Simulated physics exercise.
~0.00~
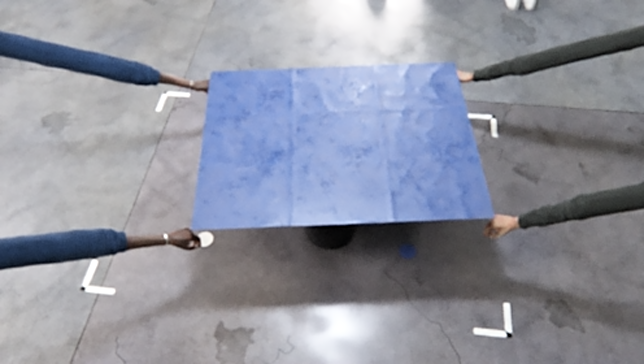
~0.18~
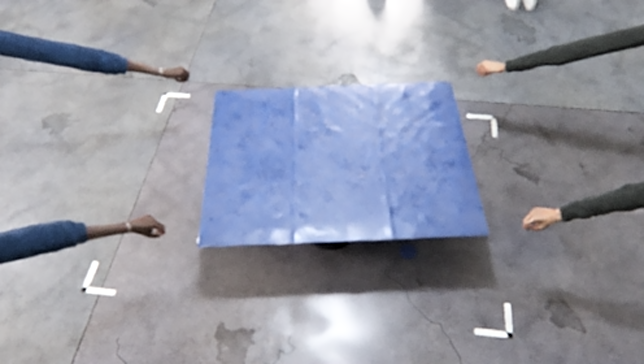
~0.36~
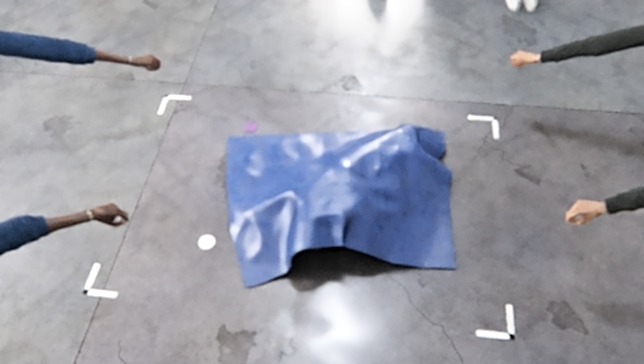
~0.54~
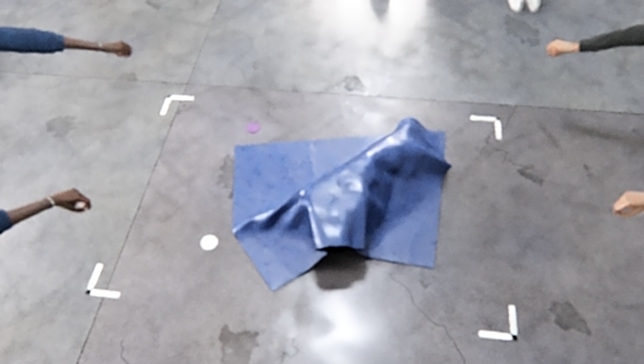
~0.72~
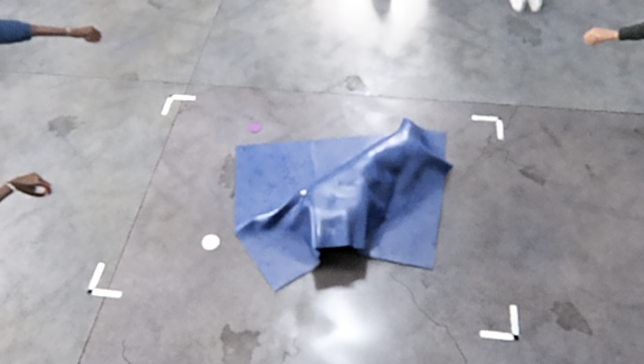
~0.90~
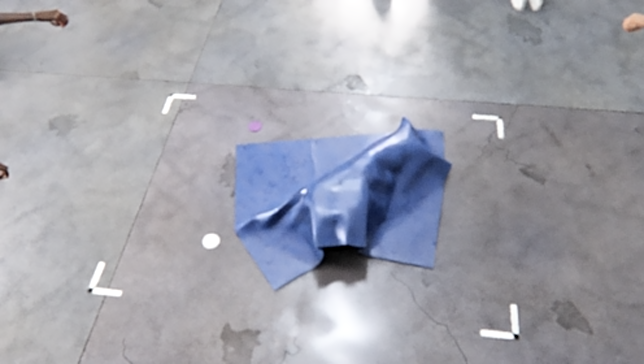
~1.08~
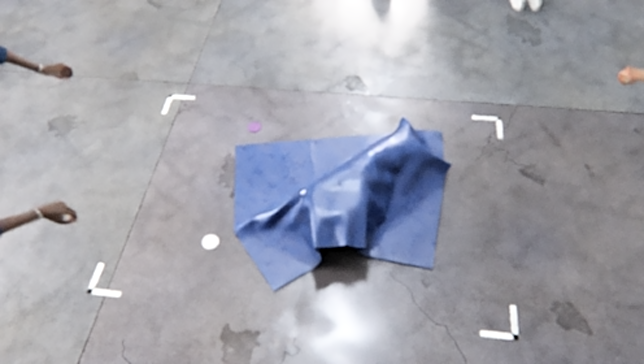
On a bare shop floor, four hands held a blue tarp flat by its corners, then let go and drew back as it dropped, ending crumpled and draped over something upright, with a white disc and a small purple spot still showing beside it.
